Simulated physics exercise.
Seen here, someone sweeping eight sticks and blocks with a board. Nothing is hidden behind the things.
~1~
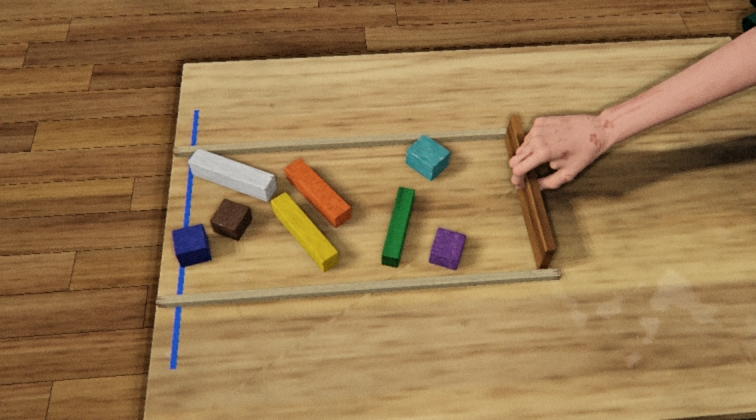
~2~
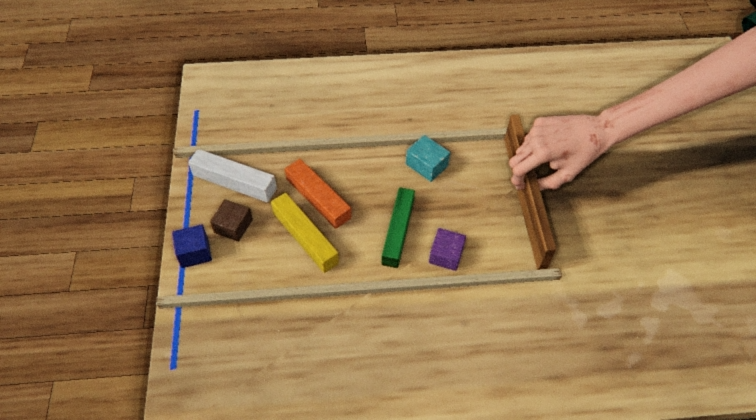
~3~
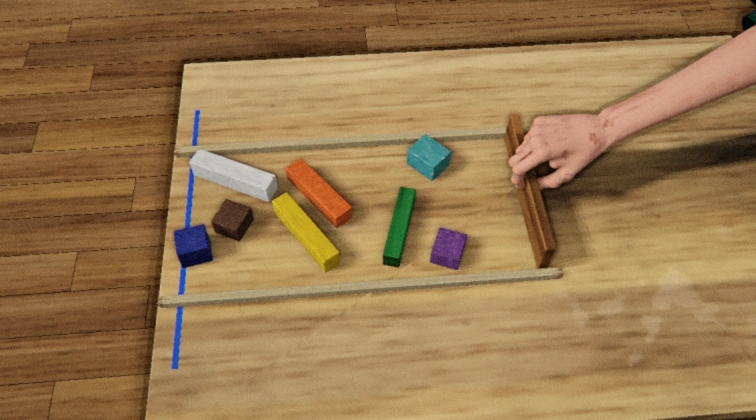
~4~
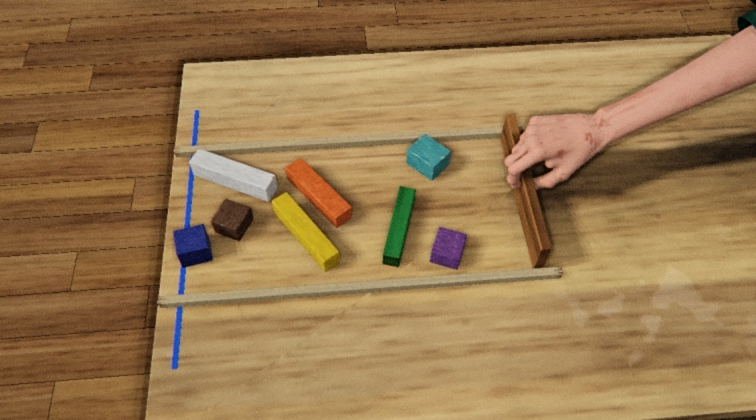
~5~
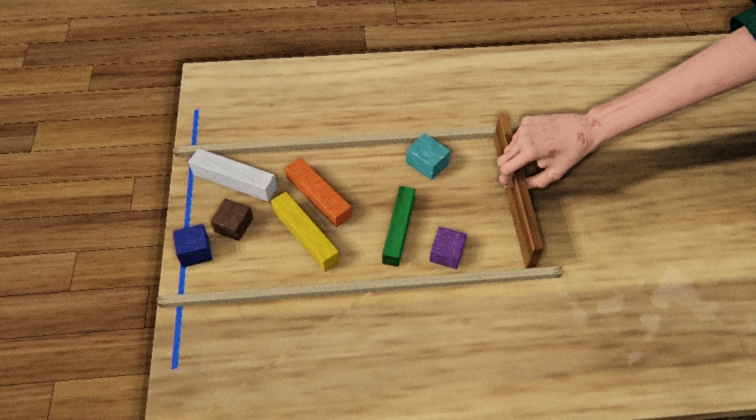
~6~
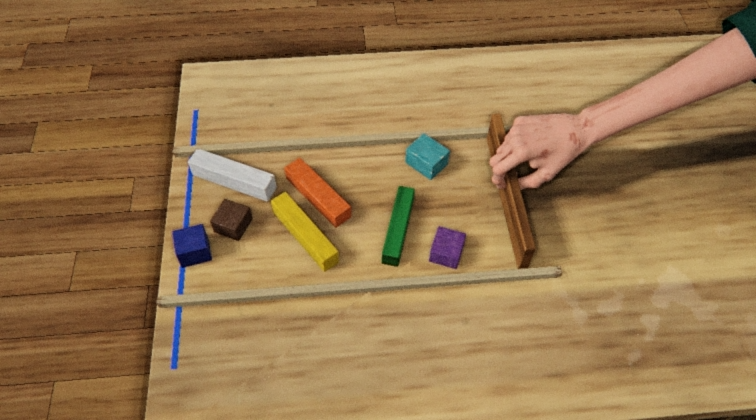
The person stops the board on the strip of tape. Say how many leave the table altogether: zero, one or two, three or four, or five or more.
The number that fall off is five or more.
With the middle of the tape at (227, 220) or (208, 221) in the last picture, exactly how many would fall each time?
The counts: 3 and 4.
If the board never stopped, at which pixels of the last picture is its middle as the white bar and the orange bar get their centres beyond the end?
Near (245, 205) and (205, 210).
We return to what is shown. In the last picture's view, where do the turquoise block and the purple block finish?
Near (175, 165) and (165, 273).
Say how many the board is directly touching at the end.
In contact: 2.
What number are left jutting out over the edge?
The number is 2.
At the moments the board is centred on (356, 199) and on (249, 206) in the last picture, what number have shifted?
First 5, then 8.
Soon after, none off yet; blue block at rest near (192, 246); white bar at rest near (233, 175); brown block at rest near (232, 220).
Then, none off yet; blue block at rest near (191, 247); white bar moved a little near (195, 175); brown block moved about its own width near (203, 220).
At rest, the number that fall off is five or more; fallen, green stick, orange bar, yellow bar, brown block, white bar and blue block.
